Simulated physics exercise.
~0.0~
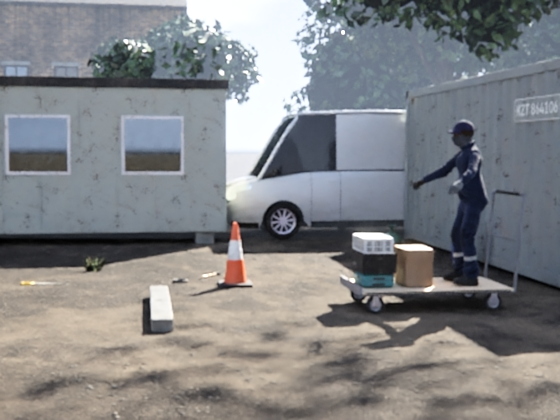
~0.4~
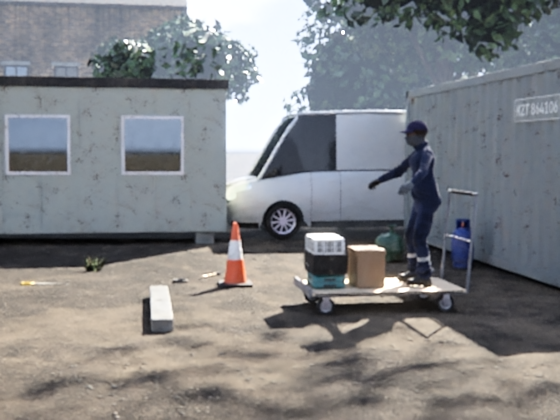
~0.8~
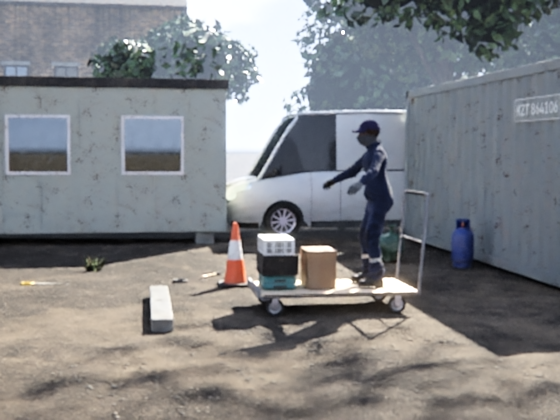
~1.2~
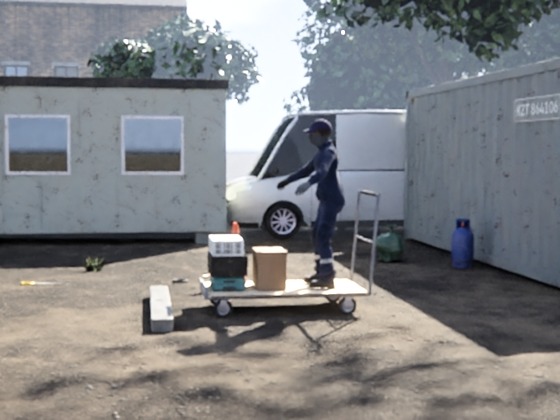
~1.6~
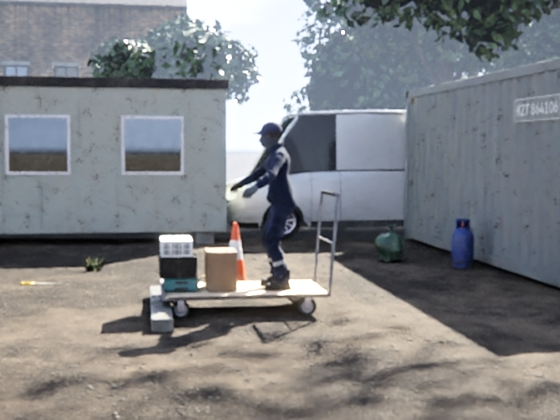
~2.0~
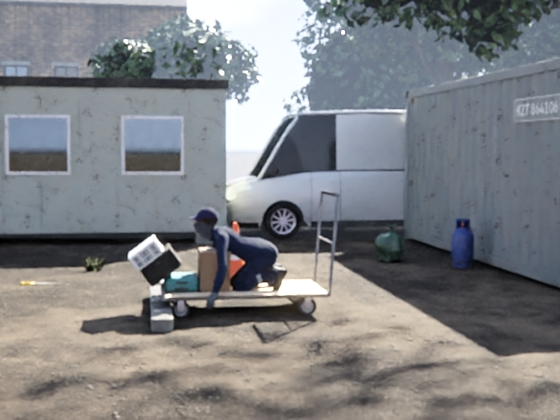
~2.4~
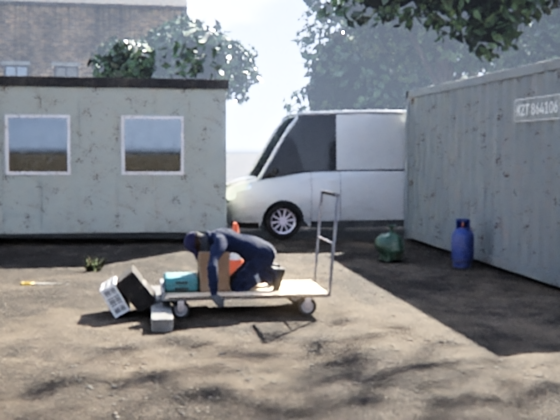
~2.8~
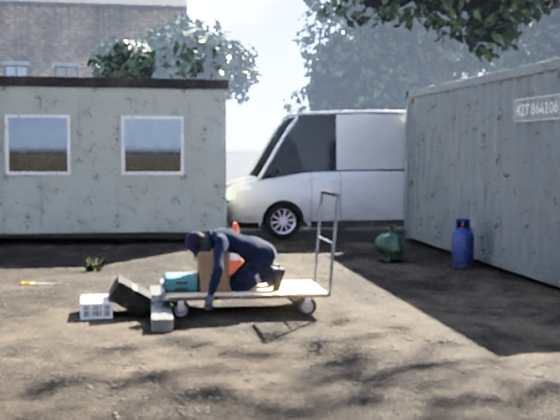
A flatbed trolley carrying a standing figure in dark blue overalls and a cap rolls left across a sunlit dirt yard, seen side-on from a still viewpoint. Ahead of the rider sit a brown box and a stack with a white crate on a black box over a teal case; a pale cabin, white van, orange cone and grey container stand behind. The trolley stops at a low beam on the ground. The rider pitches forward onto the brown box, while the crate and black box tumble off the front. The rider ends slumped on the deck, with the brown box and teal case still aboard.
